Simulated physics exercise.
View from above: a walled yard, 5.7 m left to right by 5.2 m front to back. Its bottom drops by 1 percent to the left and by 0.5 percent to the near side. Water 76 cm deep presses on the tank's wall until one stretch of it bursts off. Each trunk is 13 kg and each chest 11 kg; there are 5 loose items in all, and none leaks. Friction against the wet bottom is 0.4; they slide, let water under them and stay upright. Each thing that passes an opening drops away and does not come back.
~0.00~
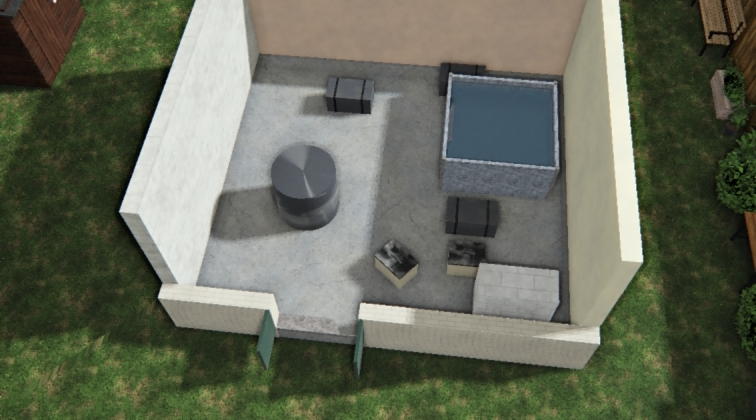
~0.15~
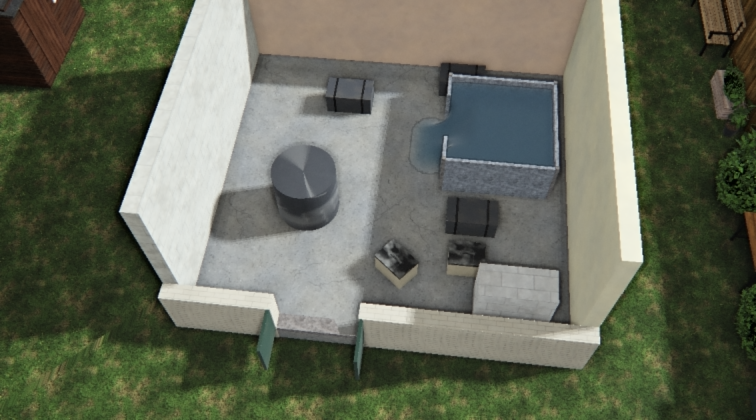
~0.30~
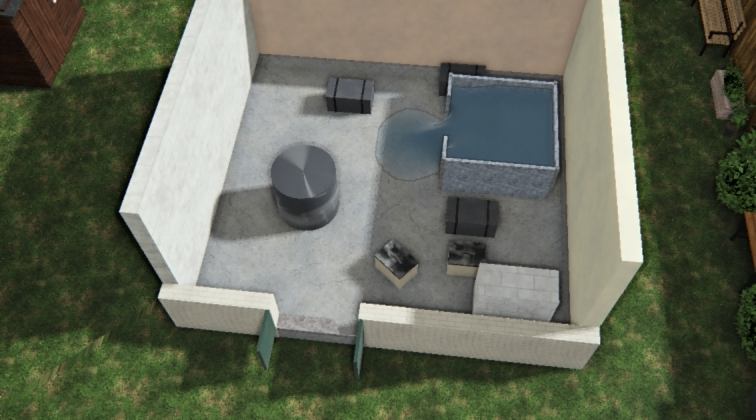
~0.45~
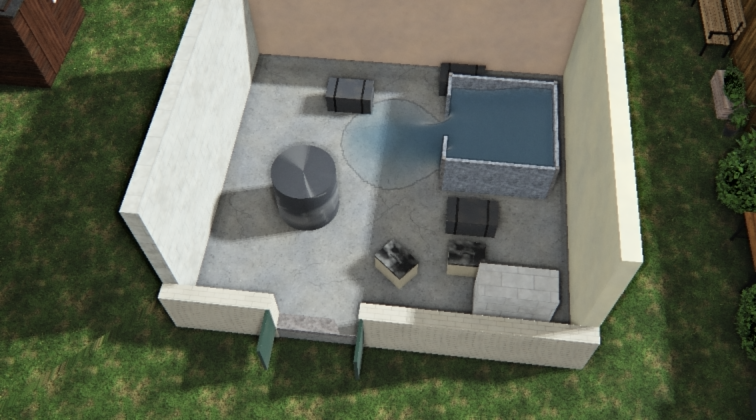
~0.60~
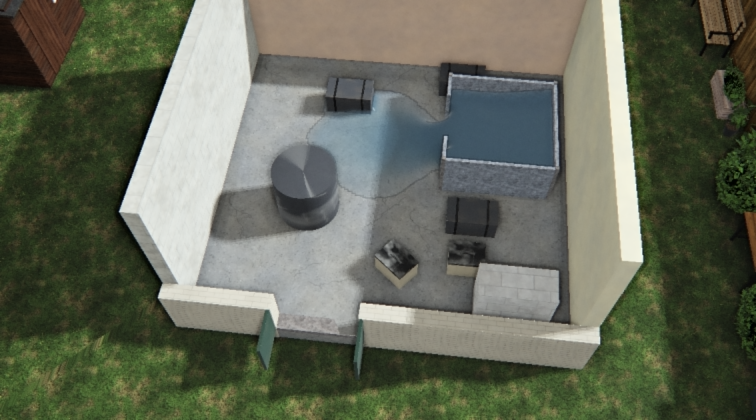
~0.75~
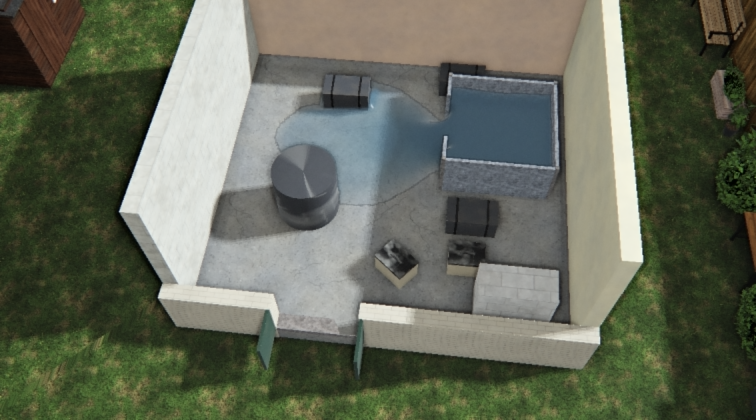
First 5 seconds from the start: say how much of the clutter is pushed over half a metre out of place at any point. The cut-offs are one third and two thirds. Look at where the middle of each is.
We'll see only a small share moved that far, short of a third.
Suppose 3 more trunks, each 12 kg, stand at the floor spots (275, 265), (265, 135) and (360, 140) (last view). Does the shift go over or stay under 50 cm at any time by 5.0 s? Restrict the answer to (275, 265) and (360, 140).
Outcome: Breaks the threshold first, breaks the threshold second.
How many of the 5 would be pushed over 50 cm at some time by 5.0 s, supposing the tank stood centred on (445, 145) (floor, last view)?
2.
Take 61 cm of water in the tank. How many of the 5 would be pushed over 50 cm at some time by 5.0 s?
It would come to 1 of them.
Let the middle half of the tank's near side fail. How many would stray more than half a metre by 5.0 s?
Then it comes to 3.
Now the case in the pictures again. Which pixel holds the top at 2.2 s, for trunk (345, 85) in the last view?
It would be close to (276, 47) by then.
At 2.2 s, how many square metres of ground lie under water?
About 18 m2 is covered.
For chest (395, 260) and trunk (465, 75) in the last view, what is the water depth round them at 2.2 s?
About 0 and 0 cm.
After 1.1 s 1 of 5 are over 50 cm from their spots; 0 afloat.
After 2.2 s 1 of 5 are over 50 cm from their spots; 1 afloat.
After 3.5 s 1 of 5 are over 50 cm from their spots; 1 afloat.
After 5.0 s 0 of 5 are over 50 cm from their spots, and 1 have been at some point; 1 afloat.
